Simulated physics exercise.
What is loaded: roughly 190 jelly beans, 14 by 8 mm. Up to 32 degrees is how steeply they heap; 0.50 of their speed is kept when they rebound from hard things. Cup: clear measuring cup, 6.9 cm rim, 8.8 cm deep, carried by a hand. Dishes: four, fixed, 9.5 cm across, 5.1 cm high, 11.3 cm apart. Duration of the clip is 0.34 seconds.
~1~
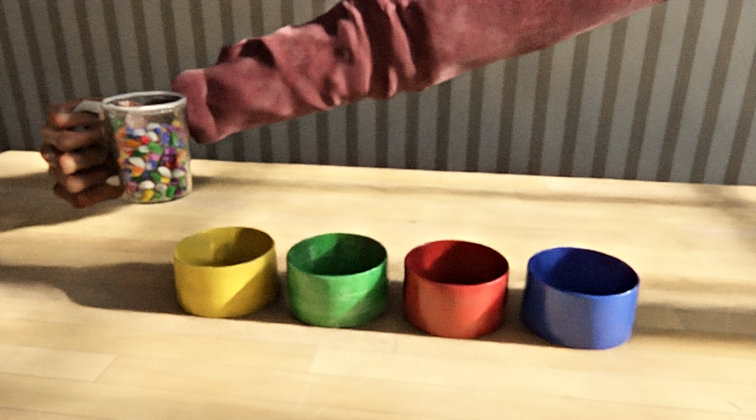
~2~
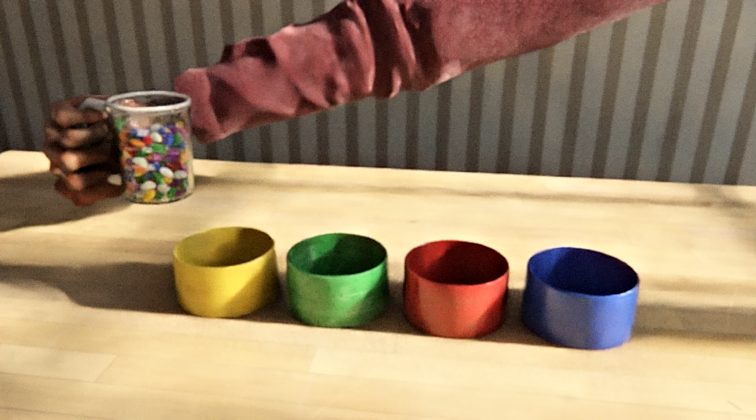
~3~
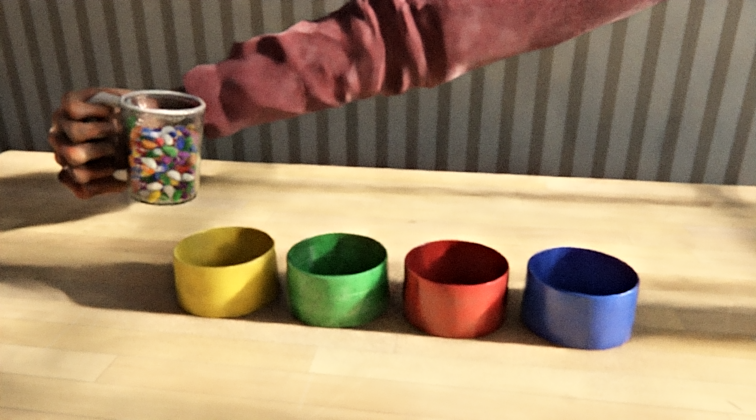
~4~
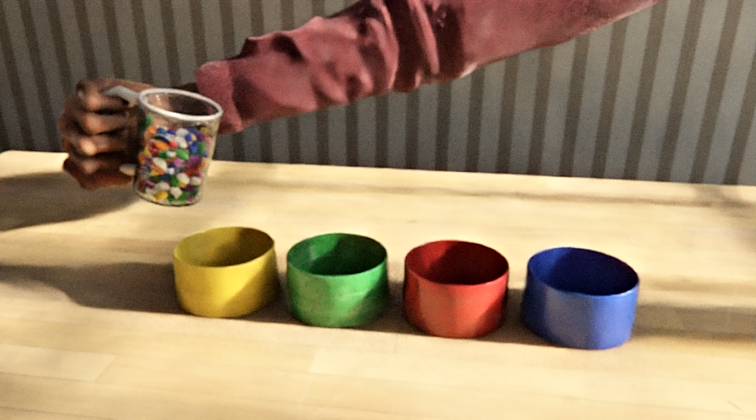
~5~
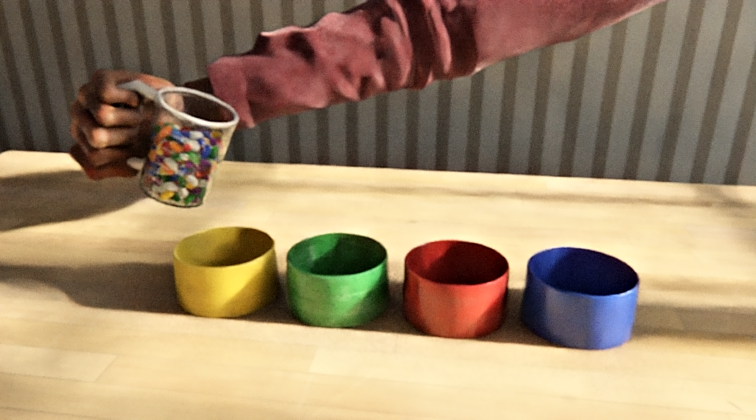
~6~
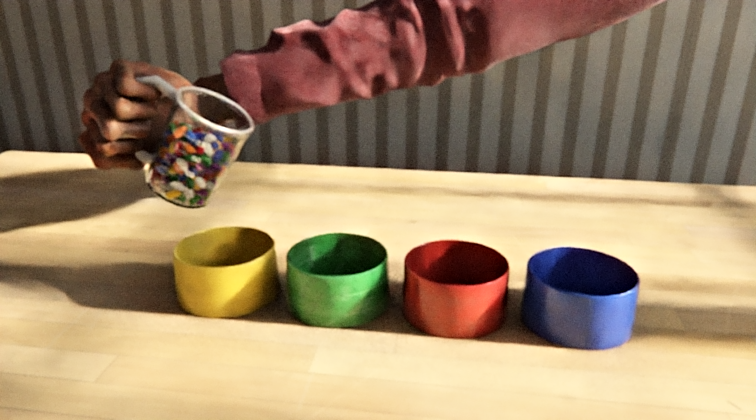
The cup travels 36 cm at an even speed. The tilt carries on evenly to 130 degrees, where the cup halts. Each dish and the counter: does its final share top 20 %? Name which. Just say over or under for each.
Going through them: Red comes out over, blue comes out under, green comes out under, yellow comes out under, counter comes out over.
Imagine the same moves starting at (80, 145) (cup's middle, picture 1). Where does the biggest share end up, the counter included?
The largest share ends at green.
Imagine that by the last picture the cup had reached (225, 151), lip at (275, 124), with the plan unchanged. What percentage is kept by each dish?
The red dish keeps 0, the blue dish 90, the green dish 0 and the yellow dish 0.
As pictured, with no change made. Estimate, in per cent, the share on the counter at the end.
30 %.
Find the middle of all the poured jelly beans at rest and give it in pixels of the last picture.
Resting centre estimate: Around (445, 297).
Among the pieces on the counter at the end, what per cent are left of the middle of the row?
50 per cent.
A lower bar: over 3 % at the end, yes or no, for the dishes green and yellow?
For the green dish, yes, it does; for the yellow dish, no, it doesn't.
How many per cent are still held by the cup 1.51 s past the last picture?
0 per cent.
Then, 0.90 s after the last picture, tilt 128 degrees; cup holds 40 %, red 15 %, green 10 %.
Then, 1.51 s after the last picture, tilt 130 degrees; cup holds 0 %, red 60 %, green 5 %.
Then, 2.16 s after the last picture, tilt 130 degrees; cup holds 0 %, red 60 %, green 5 %.
In the end, red 60 %, blue 0 %, green 5 %, yellow 0 %, counter 30 %.
